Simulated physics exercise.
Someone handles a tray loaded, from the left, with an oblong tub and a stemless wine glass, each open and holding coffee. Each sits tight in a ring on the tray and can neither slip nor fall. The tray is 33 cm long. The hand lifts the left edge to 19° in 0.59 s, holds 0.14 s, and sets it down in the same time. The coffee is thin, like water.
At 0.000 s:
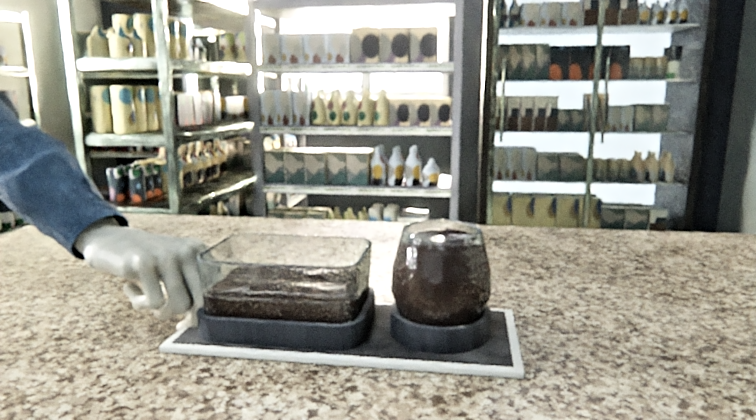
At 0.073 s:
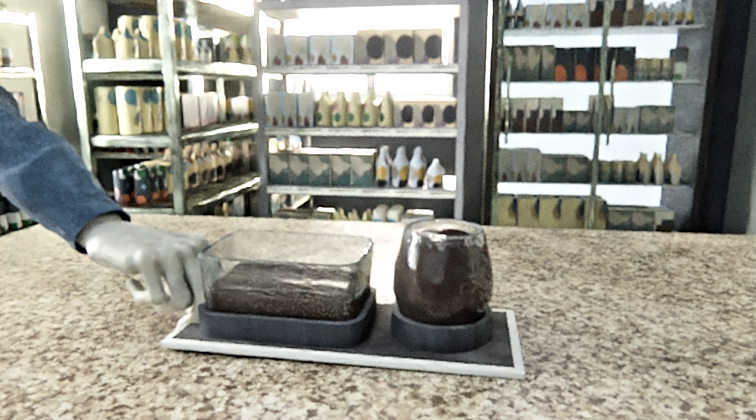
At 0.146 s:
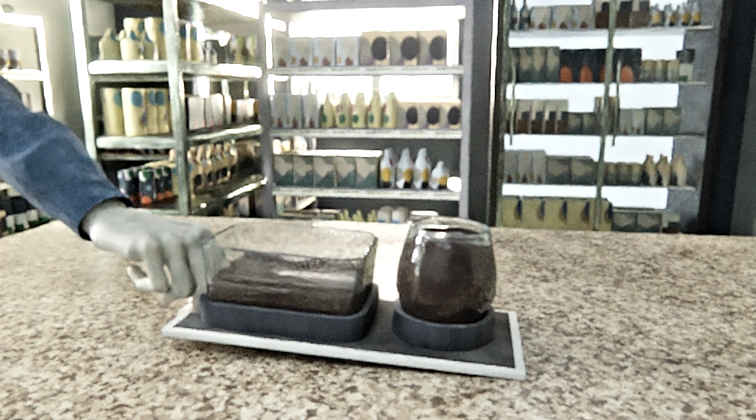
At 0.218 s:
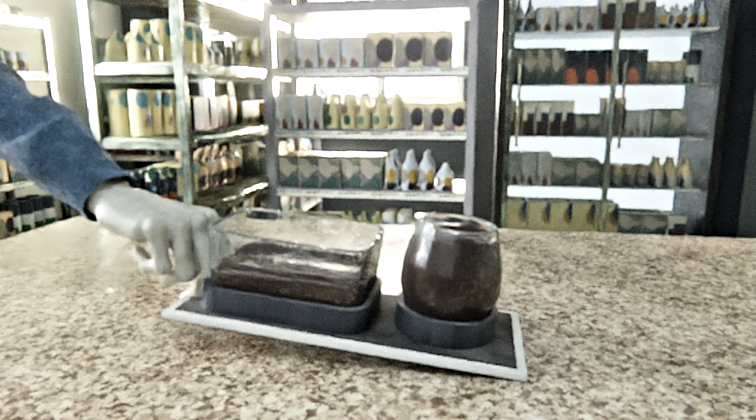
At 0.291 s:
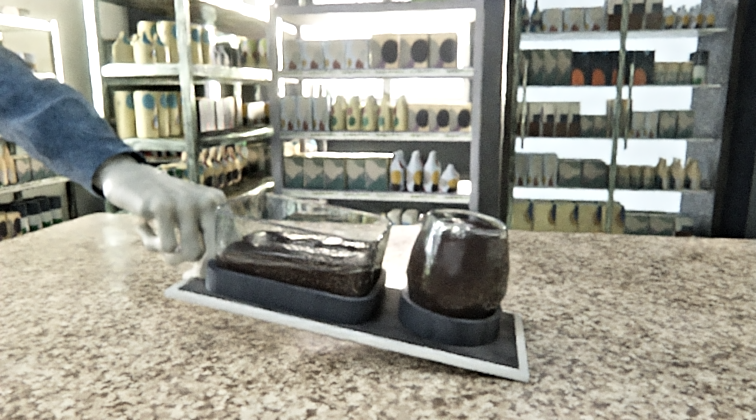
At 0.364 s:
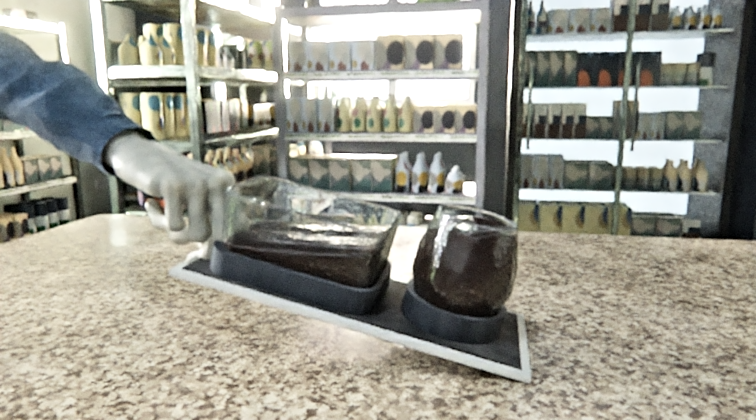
A pale grey hand in a blue denim sleeve grips the left end of a dark, white-edged tray on a speckled stone counter, seen from the front at slightly above counter height, before shelves of bottles and boxes. On the tray, a clear oblong tub sits left of a rounded stemless glass, both holding dark brown coffee. The hand raises the left end, slowly then more steeply, tilting both vessels rightward while the view drifts slightly.
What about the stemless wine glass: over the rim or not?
It slops over.
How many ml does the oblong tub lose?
Some 0 ml.
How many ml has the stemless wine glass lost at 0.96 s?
Close to 6 ml.
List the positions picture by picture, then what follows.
In the first picture, it slopes 0°; in the oblong tub the surface runs from (224, 276) to (362, 283), rim (365, 254); in the stemless wine glass the surface runs from (404, 236) to (479, 239), rim (479, 232); the coffee in the stemless wine glass stands 8 mm below the rim.
In the second picture, it slopes 1°; in the stemless wine glass the surface runs from (407, 234) to (483, 240).
In the third picture, it slopes 3°; in the stemless wine glass the surface runs from (412, 232) to (488, 238).
In the fourth picture, it slopes 6°; in the stemless wine glass the surface runs from (417, 229) to (495, 235).
In the fifth picture, it slopes 9°; in the stemless wine glass the surface runs from (426, 224) to (506, 232).
In the sixth picture, it slopes 13°; in the oblong tub the surface runs from (245, 226) to (388, 242); in the stemless wine glass the surface runs from (437, 220) to (514, 229).
Then, 0.66 s in, the slope is 19°; losses from the left are 0, 3 ml.
Then, 0.96 s in, the slope is 12°; losses from the left are 0, 5 ml.
Then, 1.26 s in, the slope is 0°; losses from the left are 0, 5 ml.
Then, 1.57 s in, the slope is 0°; losses from the left are 0, 5 ml.
Finally, losses from the left are 0, 5 ml.
